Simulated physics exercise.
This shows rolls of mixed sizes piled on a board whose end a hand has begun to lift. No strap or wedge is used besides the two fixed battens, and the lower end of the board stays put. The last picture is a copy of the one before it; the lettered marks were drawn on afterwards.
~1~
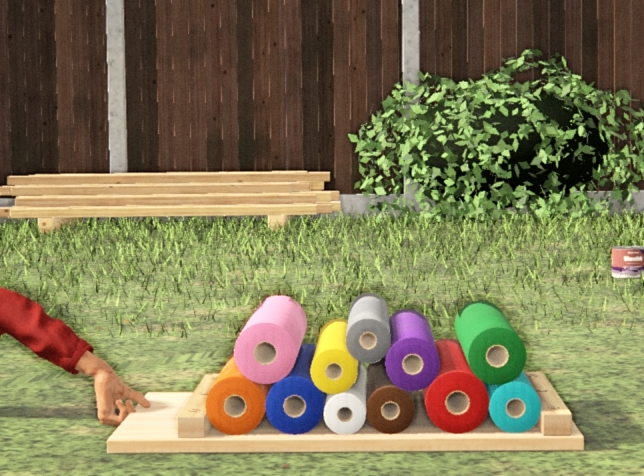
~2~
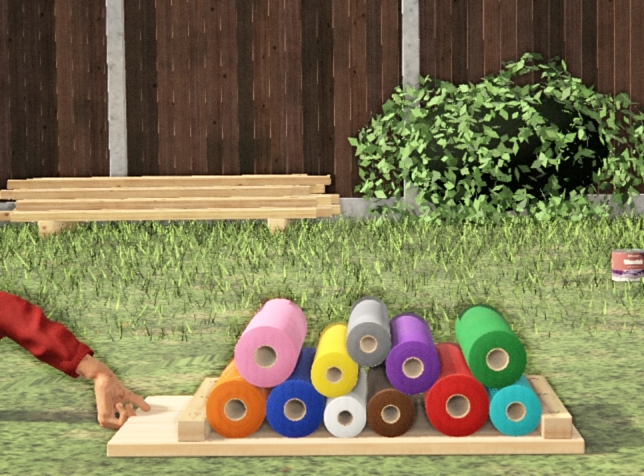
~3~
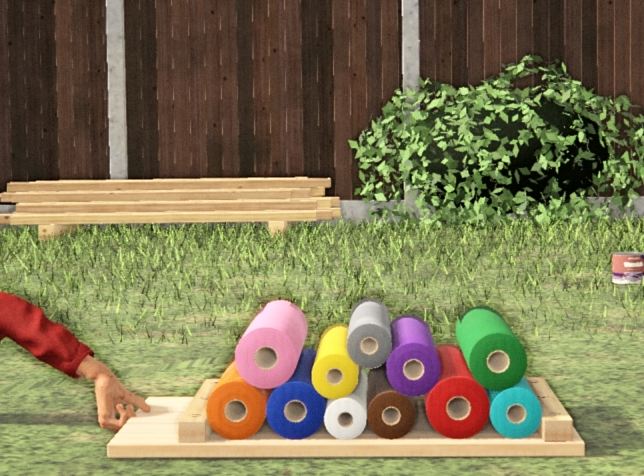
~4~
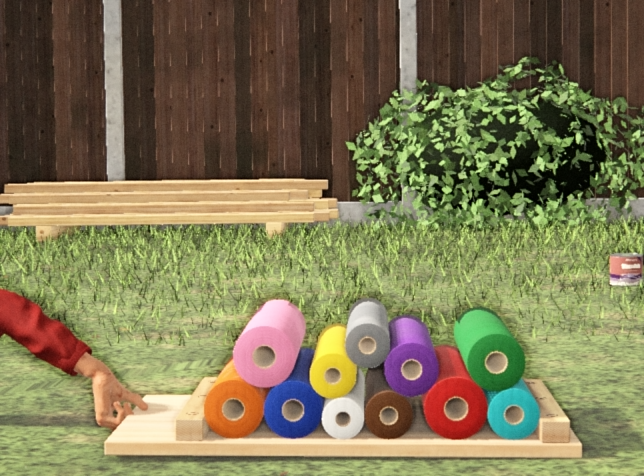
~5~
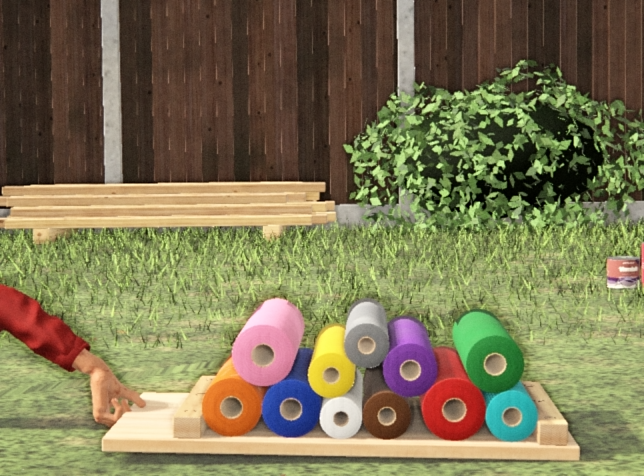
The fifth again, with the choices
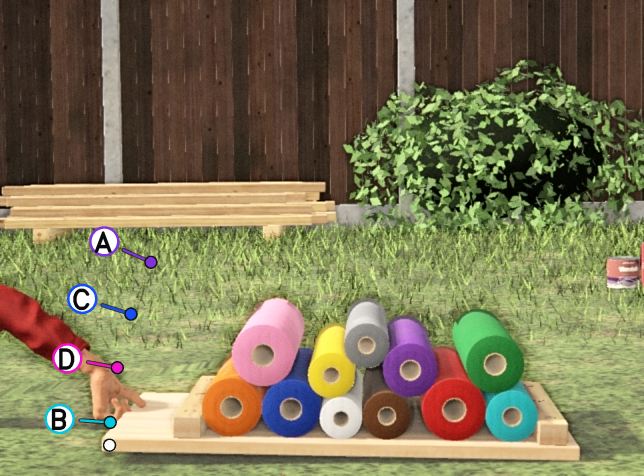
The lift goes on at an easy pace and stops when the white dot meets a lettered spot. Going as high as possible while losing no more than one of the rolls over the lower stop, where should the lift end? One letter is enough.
The last mark within the limit is A.
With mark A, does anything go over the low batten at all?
Yes.
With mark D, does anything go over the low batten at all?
No.
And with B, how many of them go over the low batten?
It comes to none.
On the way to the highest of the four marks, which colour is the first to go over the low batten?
It is the green one.
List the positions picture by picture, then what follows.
The first picture shows yellow roll (334, 371); purple roll (413, 364); pink roll (266, 353).
The second picture shows pink roll (266, 356); grey roll (369, 344).
The third picture shows board (347, 414); orange roll (236, 410); blue roll (295, 411); green roll (498, 362).
The fourth picture shows board (344, 414); orange roll (234, 409); blue roll (293, 410).
The fifth picture shows board (342, 414); orange roll (231, 407); blue roll (291, 409).
On the marked copy, A at (151, 262); B at (110, 423); C at (131, 314); D at (117, 368); the white dot at (110, 445).
Taking A. A third of the way, board at 16°.
Two thirds of the way, board at 25°.
When it is over, board at 25°, one over the low batten (green).
As for the rest, B none over the low batten; C none over the low batten; D none over the low batten.
